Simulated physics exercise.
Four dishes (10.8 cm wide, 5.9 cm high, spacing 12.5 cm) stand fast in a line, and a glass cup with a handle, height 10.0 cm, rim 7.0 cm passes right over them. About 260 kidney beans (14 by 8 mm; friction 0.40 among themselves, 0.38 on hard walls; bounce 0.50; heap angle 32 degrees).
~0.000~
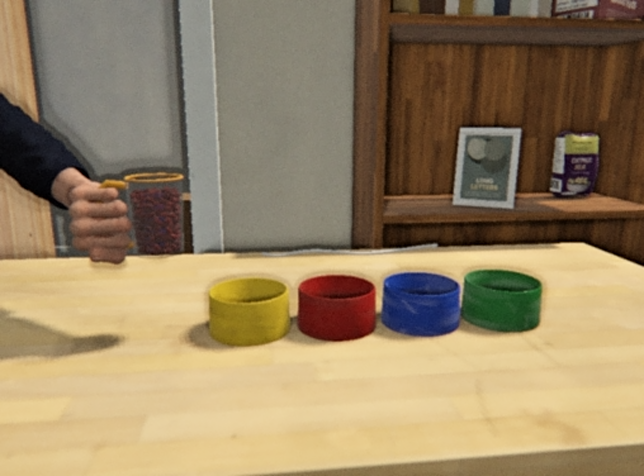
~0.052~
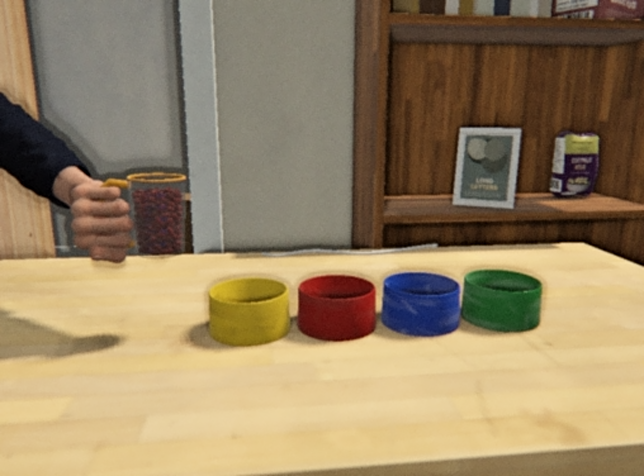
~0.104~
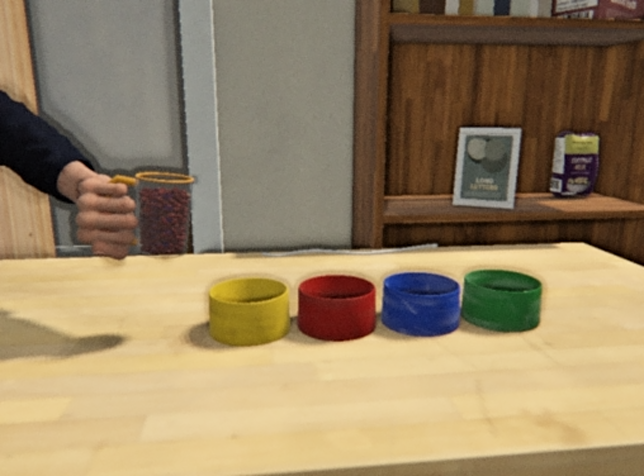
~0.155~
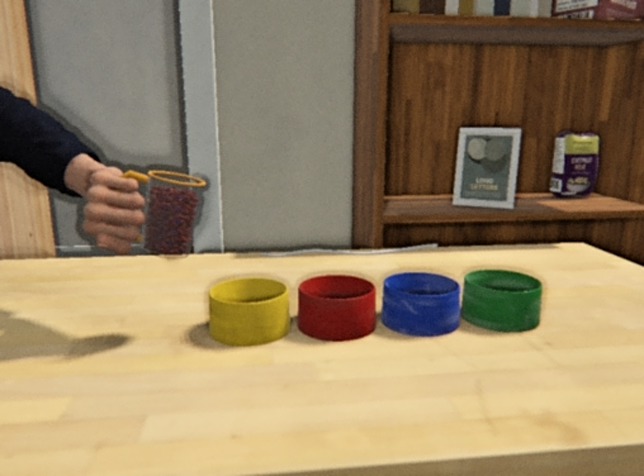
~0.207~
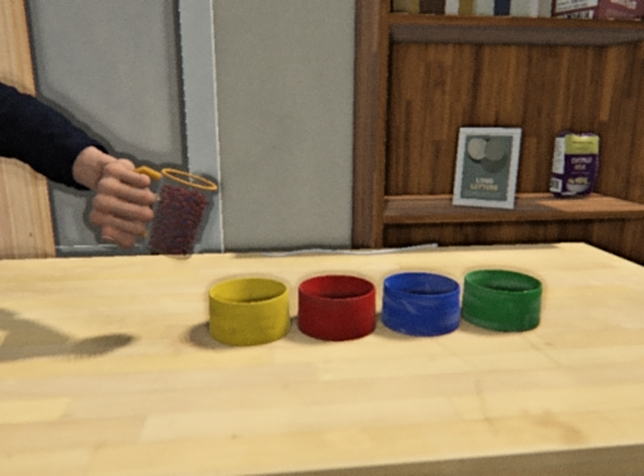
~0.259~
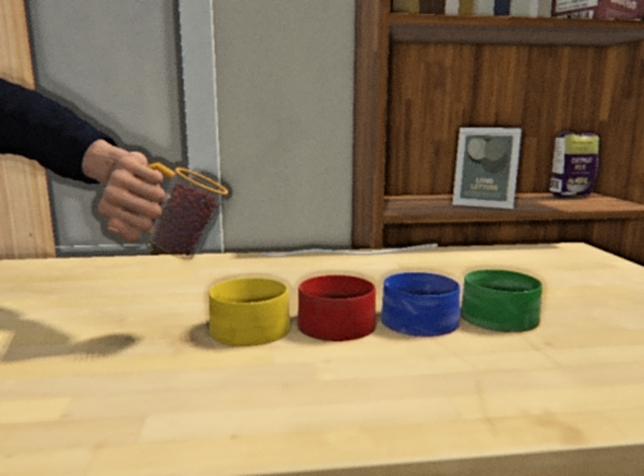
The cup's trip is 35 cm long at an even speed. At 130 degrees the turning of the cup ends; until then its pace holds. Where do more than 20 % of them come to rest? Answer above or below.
Red: Above, blue: Below, green: Below, yellow: Below, counter: Below.
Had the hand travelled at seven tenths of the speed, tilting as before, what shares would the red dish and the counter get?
Red 70, counter 30.
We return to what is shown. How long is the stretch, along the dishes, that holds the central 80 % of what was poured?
Some 7 cm.
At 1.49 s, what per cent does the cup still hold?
Roughly 0 per cent.
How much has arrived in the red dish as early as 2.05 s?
Near 85 per cent so far.
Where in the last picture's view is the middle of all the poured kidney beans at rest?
Around (347, 313).
After 1.00 s, tilt 125 degrees; cup holds 65 %, red 30 %.
Then, at 1.49 s, tilt 130 degrees; cup holds 0 %, red 85 %.
Then, at 2.05 s, tilt 130 degrees; cup holds 0 %, red 85 %.
In the end, at 2.3 s, red 85 %, blue 0 %, green 0 %, yellow 0 %, counter 10 %.
